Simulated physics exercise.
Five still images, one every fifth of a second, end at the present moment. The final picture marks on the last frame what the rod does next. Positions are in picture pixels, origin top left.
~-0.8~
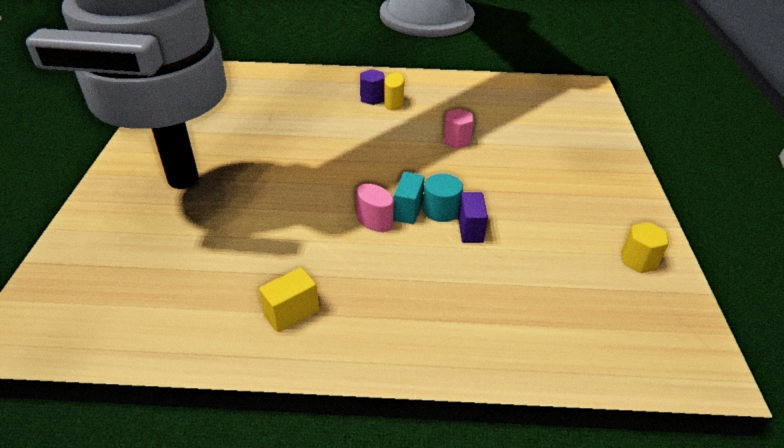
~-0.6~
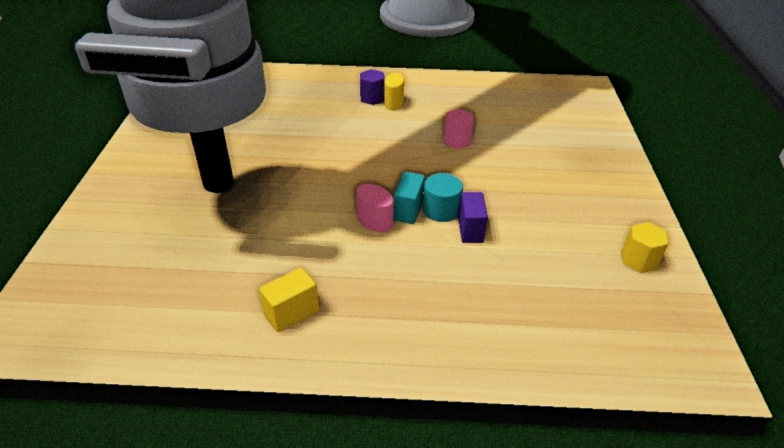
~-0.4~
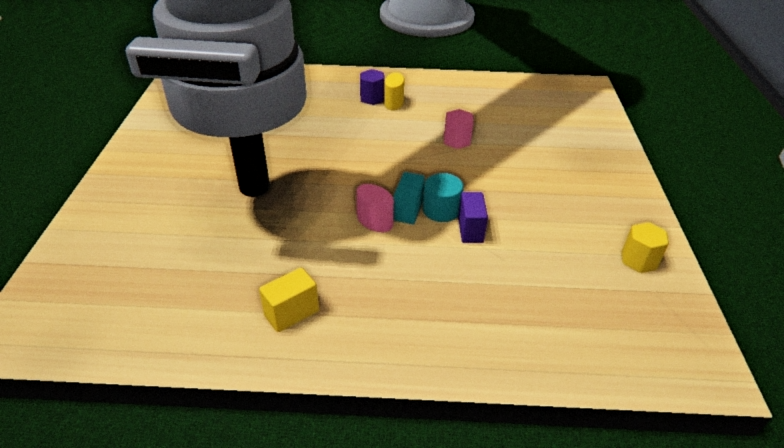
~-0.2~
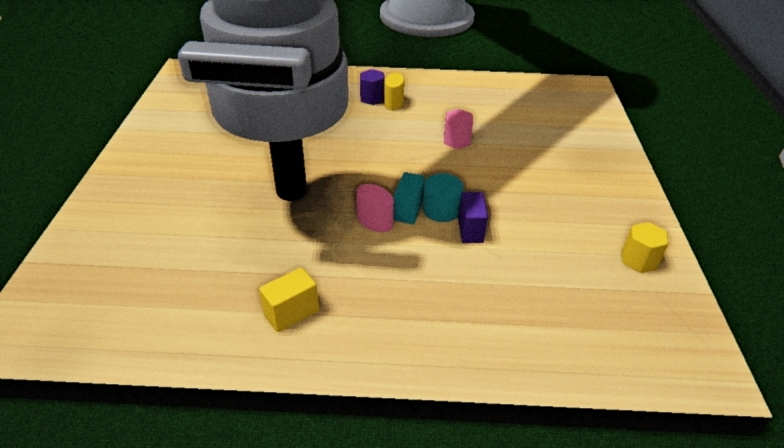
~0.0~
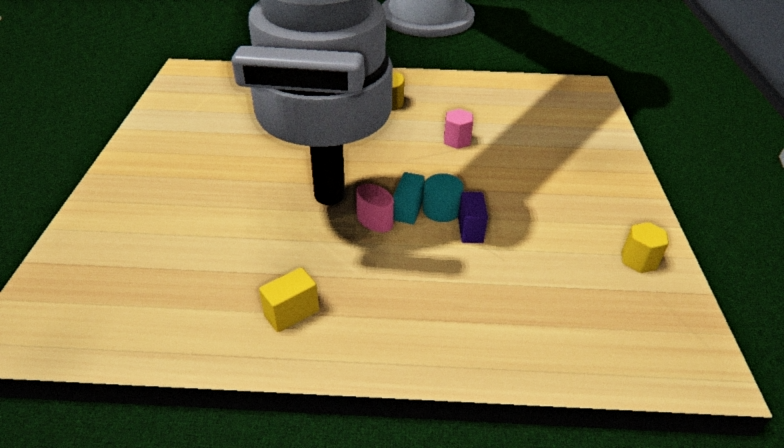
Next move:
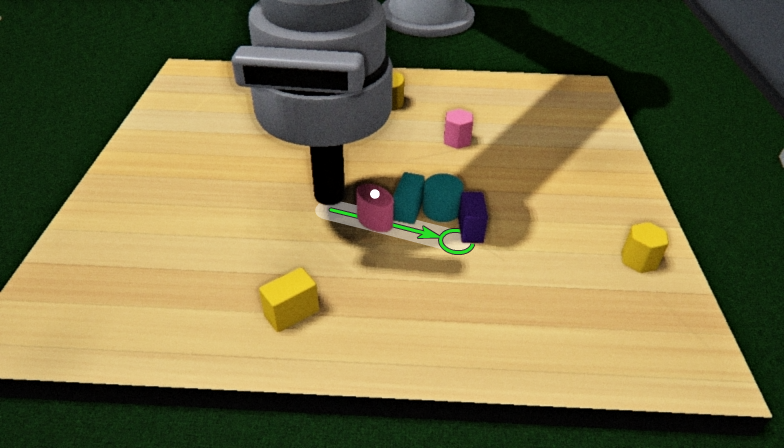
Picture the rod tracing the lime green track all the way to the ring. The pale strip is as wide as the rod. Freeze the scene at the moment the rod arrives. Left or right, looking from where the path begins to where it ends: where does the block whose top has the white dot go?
Facing the way the path runs, start to end, you'll find the block whose top has the white dot has shifted right.
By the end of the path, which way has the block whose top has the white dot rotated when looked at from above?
The block whose top has the white dot rotates clockwise.
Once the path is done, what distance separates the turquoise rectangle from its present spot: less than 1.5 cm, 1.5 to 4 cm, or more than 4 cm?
I'd go with 1.5 to 4 cm for this block.
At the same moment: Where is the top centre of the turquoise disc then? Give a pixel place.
The point I'd pick in the picture is (460, 176).
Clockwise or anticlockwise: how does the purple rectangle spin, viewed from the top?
Anticlockwise.
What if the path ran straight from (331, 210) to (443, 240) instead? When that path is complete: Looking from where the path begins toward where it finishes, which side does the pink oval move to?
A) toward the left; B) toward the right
B: Toward the right.
The drawn path runs in a line from (331, 210) to (457, 241); the dot is on the pink oval.
The first path, step by step. One third of the way, rod (373, 208); pink oval (402, 207), turned 30° clockwise; turquoise rectangle (414, 186), turned 45° anticlockwise.
Two thirds of the way, rod (415, 218); pink oval (429, 224), turned 95° clockwise; turquoise rectangle (430, 189), turned 75° anticlockwise; turquoise disc (457, 178).
At the end, rod (458, 229); pink oval (447, 234), turned 165° clockwise; turquoise rectangle (437, 190), turned 85° anticlockwise; turquoise disc (460, 176); purple rectangle (482, 204), turned 20° anticlockwise.
